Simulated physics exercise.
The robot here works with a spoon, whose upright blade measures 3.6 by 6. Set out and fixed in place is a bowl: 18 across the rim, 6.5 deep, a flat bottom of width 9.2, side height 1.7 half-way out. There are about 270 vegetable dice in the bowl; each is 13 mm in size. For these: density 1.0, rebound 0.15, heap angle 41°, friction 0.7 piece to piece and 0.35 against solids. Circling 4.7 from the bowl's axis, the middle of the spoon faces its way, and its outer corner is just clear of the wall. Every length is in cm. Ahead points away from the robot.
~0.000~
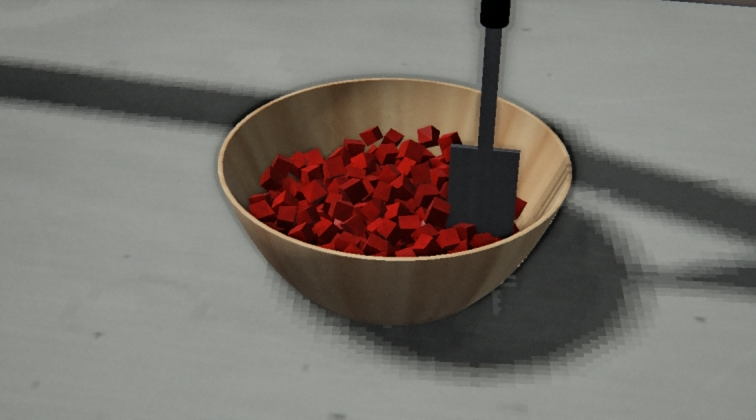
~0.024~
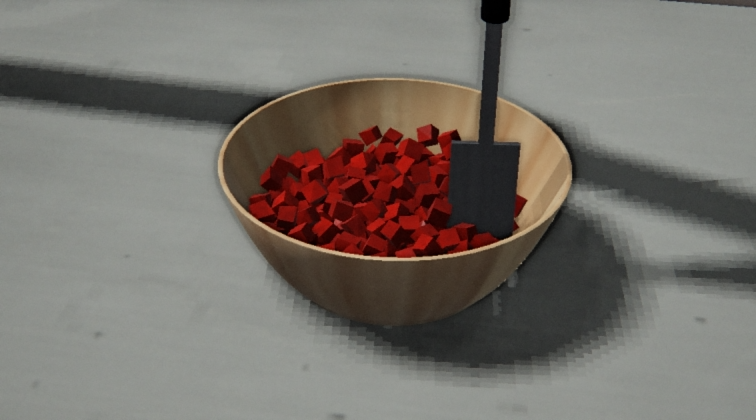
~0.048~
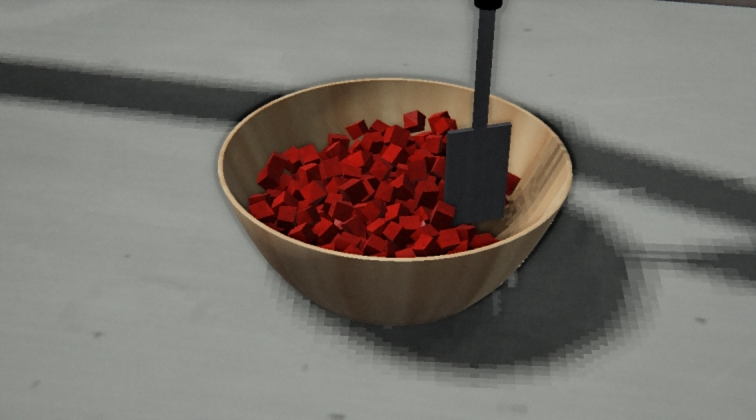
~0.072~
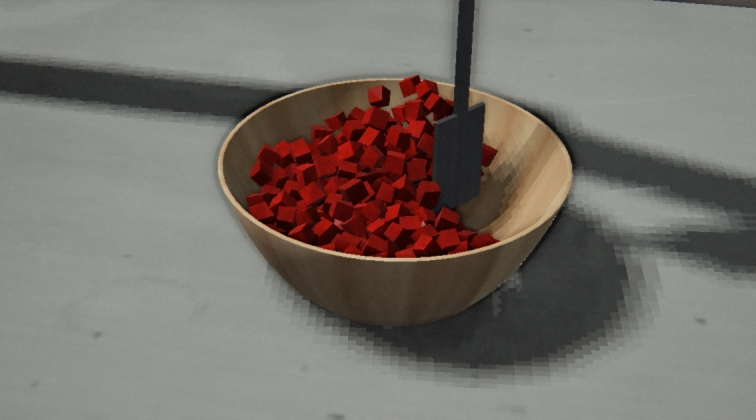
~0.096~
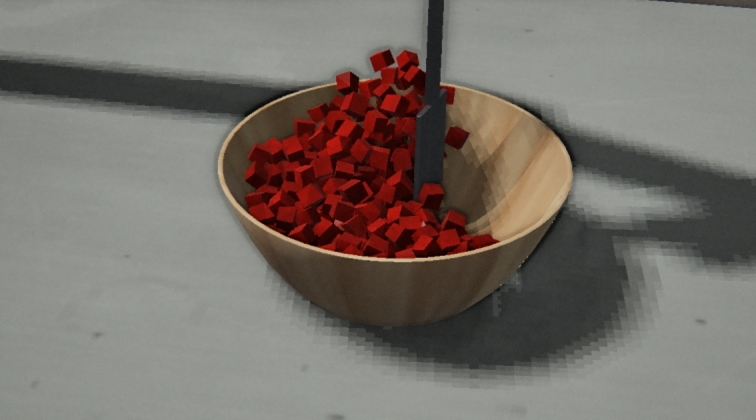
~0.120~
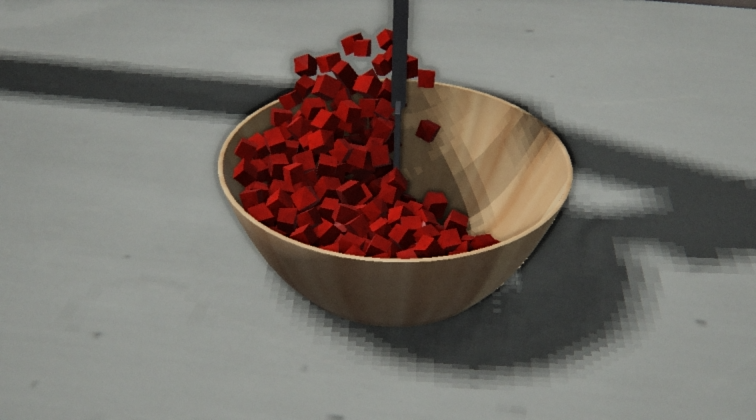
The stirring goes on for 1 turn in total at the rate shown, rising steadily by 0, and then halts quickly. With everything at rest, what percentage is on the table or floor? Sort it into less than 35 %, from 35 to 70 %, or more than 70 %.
It goes in from 35 to 70 %.
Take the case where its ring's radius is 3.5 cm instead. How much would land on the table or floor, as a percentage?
Then about 30 per cent.
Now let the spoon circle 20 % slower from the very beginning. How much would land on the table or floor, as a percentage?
About 35 percent, I'd say.
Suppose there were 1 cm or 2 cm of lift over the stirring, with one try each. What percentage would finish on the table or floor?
Roughly 40 and 40 per cent.
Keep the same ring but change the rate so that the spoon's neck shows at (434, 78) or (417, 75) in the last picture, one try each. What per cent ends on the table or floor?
Close to 30 and 40 in a hundred.
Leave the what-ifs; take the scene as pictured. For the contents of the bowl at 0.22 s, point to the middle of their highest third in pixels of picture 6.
Upper-third centre: Approx. (284, 200) px.
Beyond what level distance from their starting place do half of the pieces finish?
Near 12 cm.
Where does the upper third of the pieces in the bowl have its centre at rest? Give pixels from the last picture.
Centre, approx.: (429, 155).
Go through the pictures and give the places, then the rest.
The spoon neck at (487, 122), 0° round; upper third of the load around (371, 205), from x 260 to 515, top at y 135; 273 in the bowl, in the first picture.
The spoon neck at (488, 117), 7° round; upper third of the load around (373, 204), from x 260 to 515, top at y 135, in the second picture.
The spoon neck at (481, 102), 27° round; upper third of the load around (379, 184), from x 260 to 510, top at y 120, in the third picture.
The spoon neck at (462, 88), 50° round; upper third of the load around (374, 164), from x 260 to 505, top at y 85, in the fourth picture.
The spoon neck at (433, 78), 74° round; upper third of the load around (362, 151), from x 255 to 505, top at y 60, in the fifth picture.
The spoon neck at (399, 74), 97° round; upper third of the load around (331, 141), from x 245 to 510, top at y 40; 270 in the bowl, 3 in flight or on the tool, in the sixth picture.
After 0.22 s, 194° round, highest piece 11 above the table; 229 in the bowl, 44 in flight or on the tool.
After 0.32 s, 292° round, highest piece 10 above the table; 188 in the bowl, 27 on the table or floor, 58 in flight or on the tool.
After 0.57 s, 0° round, highest piece 6 above the table; 146 in the bowl, 127 on the table or floor.
After 1.27 s, 0° round, highest piece 6 above the table; 146 in the bowl, 127 on the table or floor.
In the end, 146 in the bowl, 127 on the table or floor. That is 47 % on the table or floor.
